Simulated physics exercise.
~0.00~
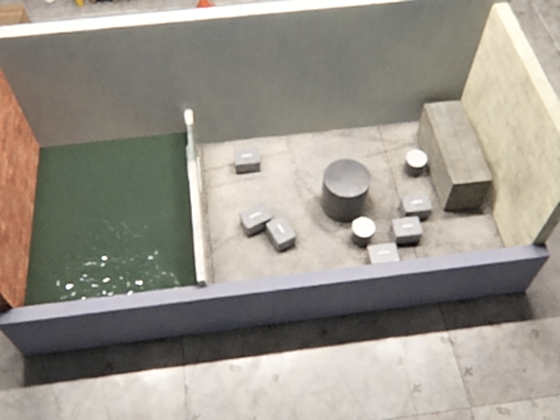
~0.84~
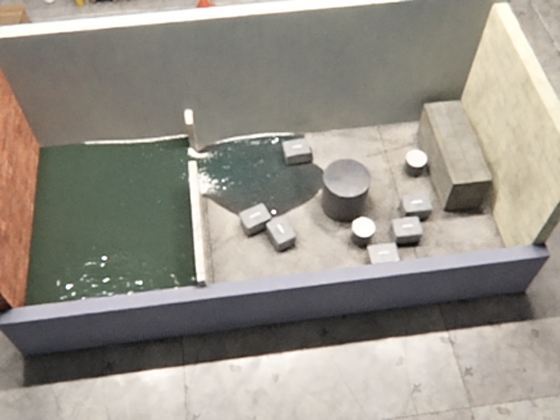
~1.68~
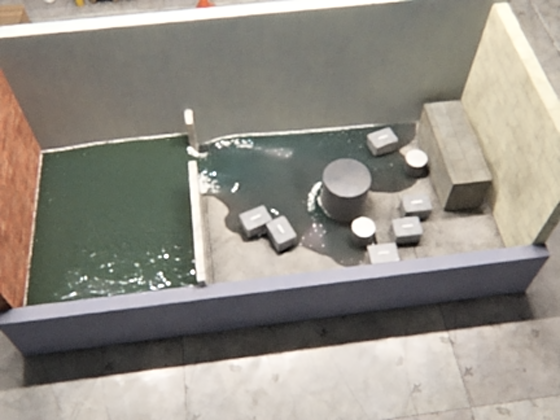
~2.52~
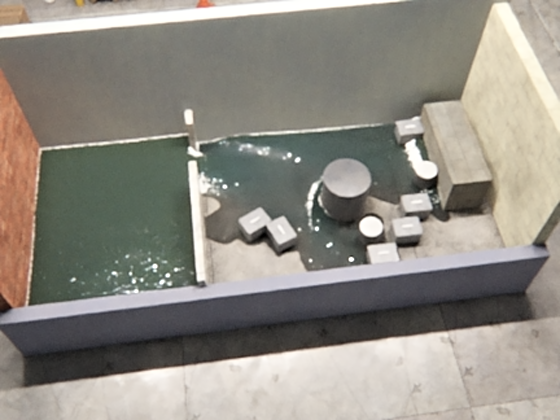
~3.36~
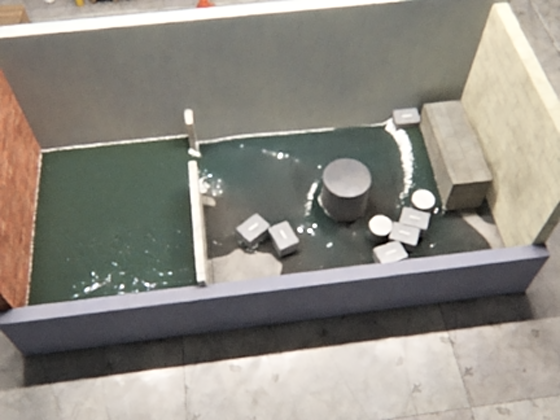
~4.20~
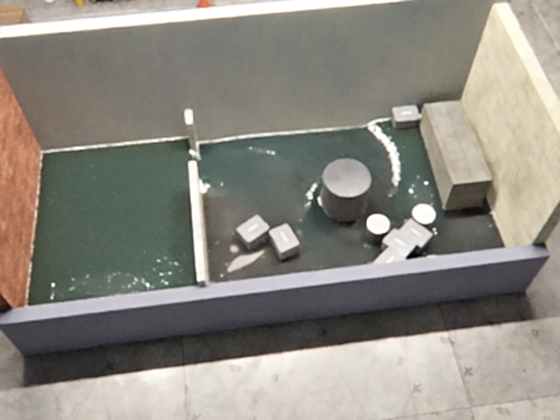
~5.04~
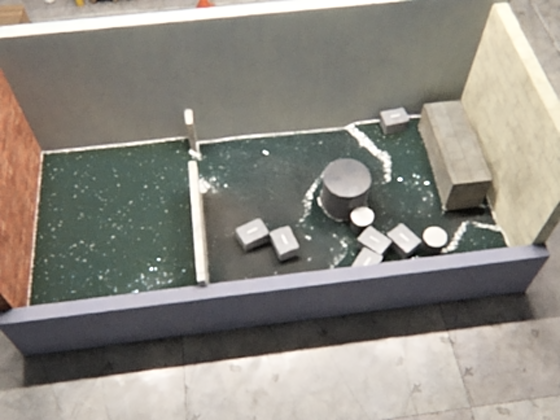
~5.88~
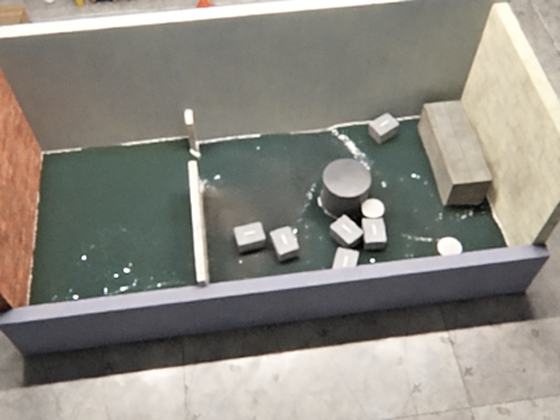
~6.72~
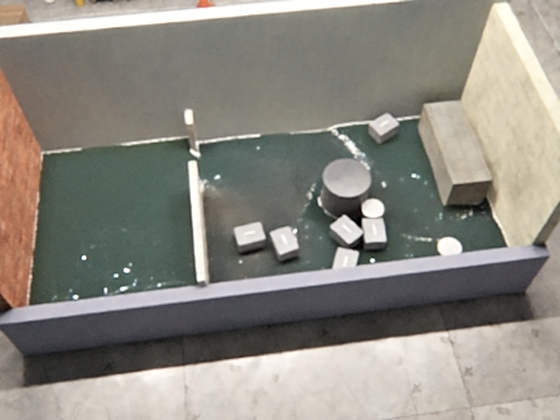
In a divided basement, green water floods the right room and leaves scattered containers floating.
